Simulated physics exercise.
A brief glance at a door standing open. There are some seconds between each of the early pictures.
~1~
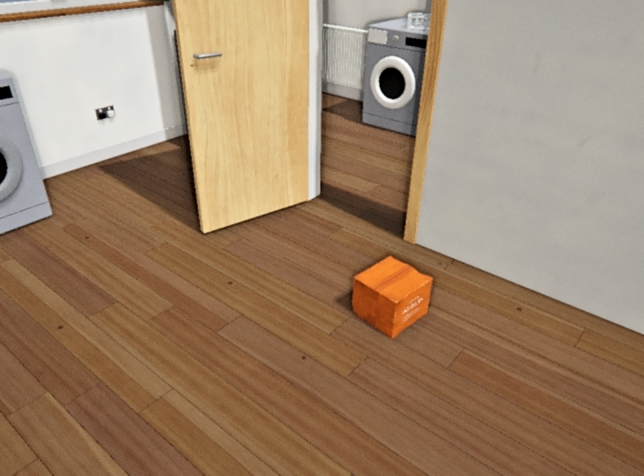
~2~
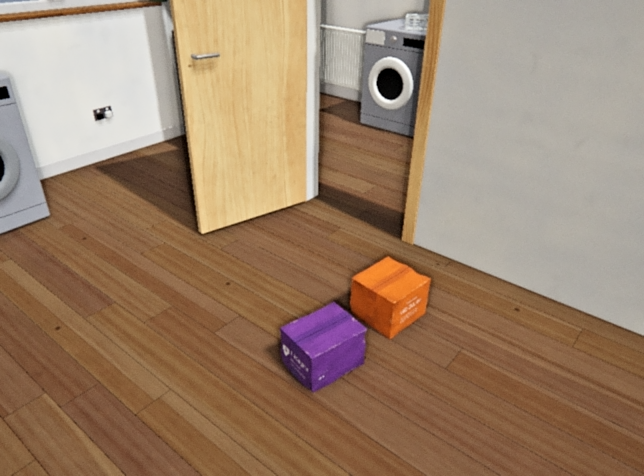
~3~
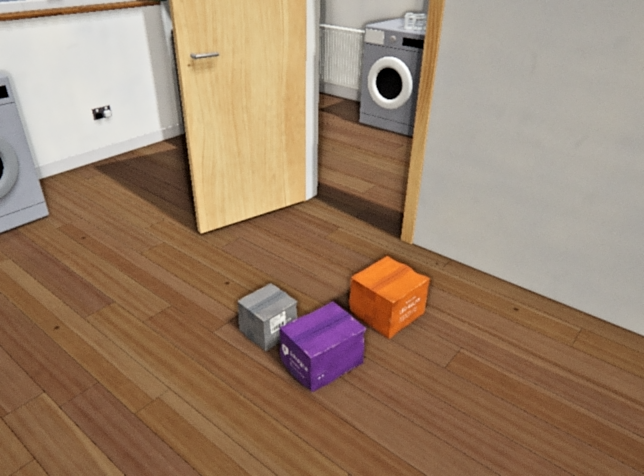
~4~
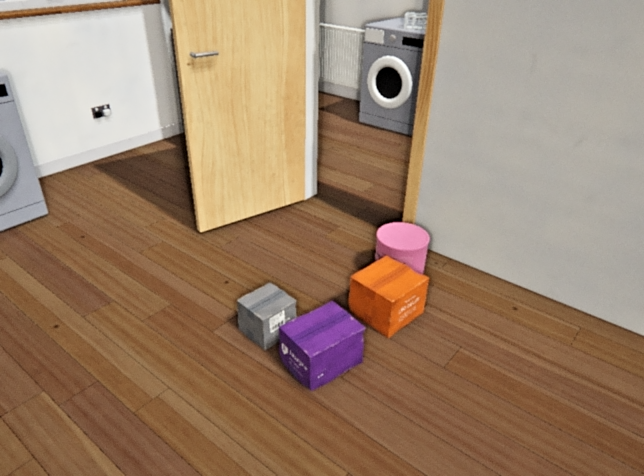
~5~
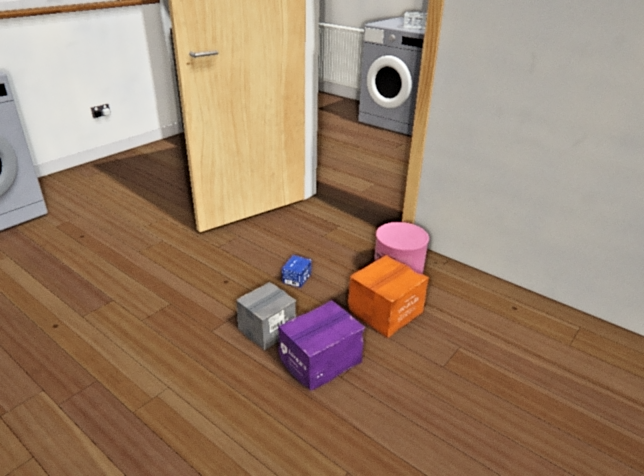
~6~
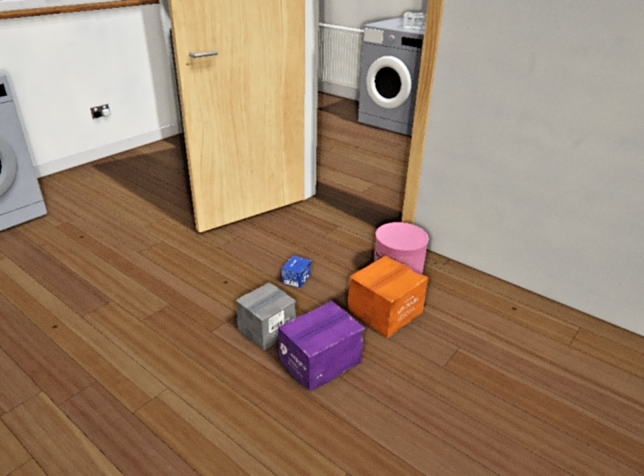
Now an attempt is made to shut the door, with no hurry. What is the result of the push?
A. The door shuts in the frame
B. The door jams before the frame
The door shuts in the frame.
Then, 1.00 s past the last view, door 70° open.
Then, 1.70 s past the last view, door 33° open.
Finally, door 0° open; all 5 still in place. Final places as the last picture's camera would see them, blue box near (297, 272).
